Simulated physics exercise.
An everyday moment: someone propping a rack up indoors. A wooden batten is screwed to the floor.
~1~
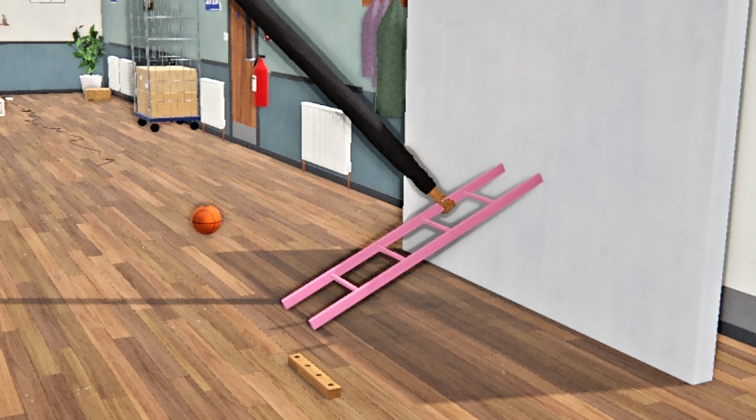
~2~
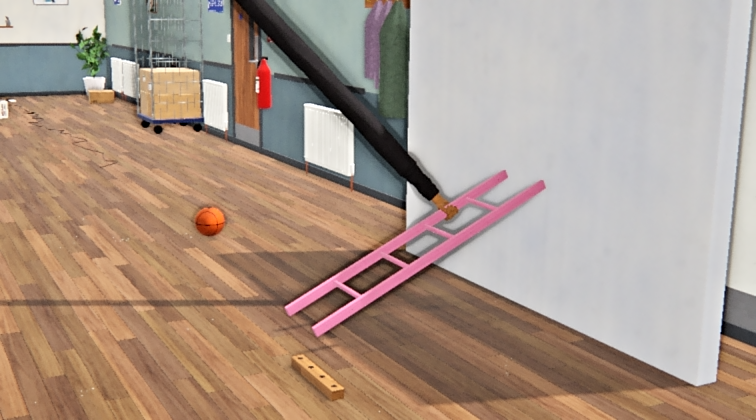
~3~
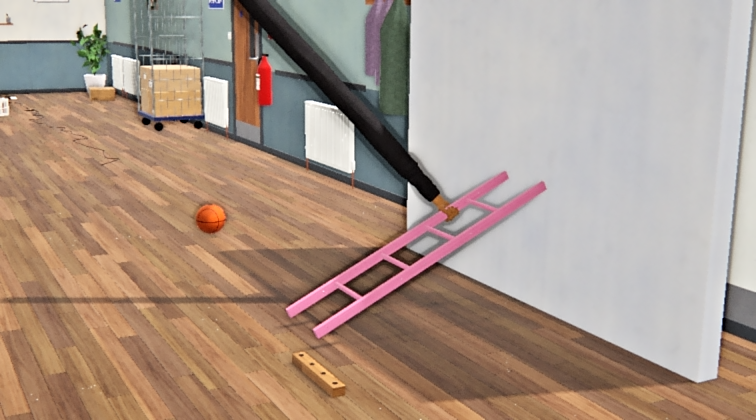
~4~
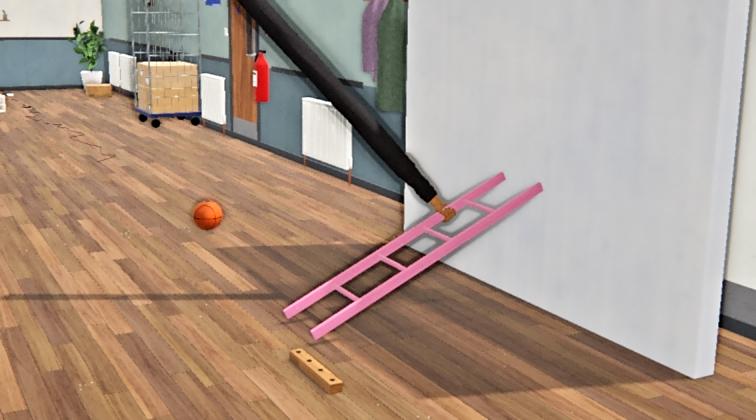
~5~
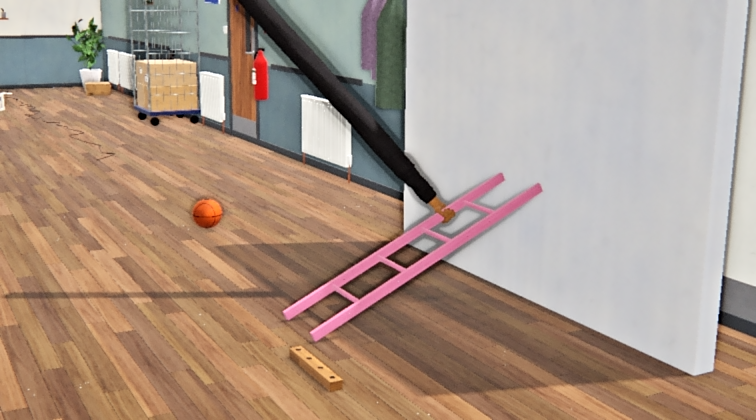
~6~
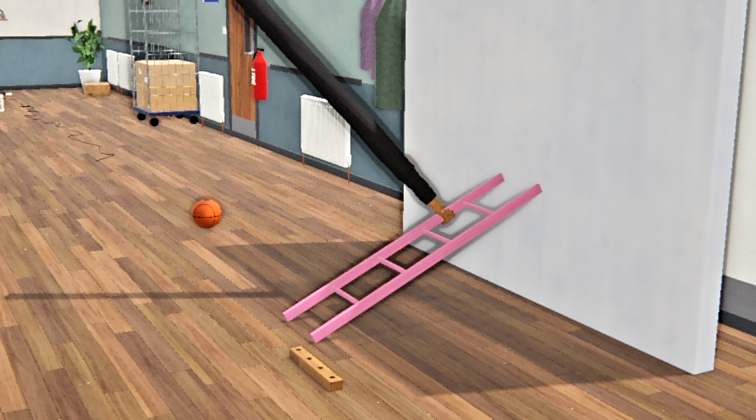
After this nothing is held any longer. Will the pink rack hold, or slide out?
As it turns out, the pink rack gives way at the feet.
Then, 0.22 s after the last picture, pink rack tipped 6° from how it was near (410, 265).
Then, 0.32 s after the last picture, pink rack tipped 14° from how it was near (404, 285).
Then, 0.40 s after the last picture, pink rack tipped 24° from how it was near (396, 308).
At rest, the pink rack slides out and falls, near (395, 311).
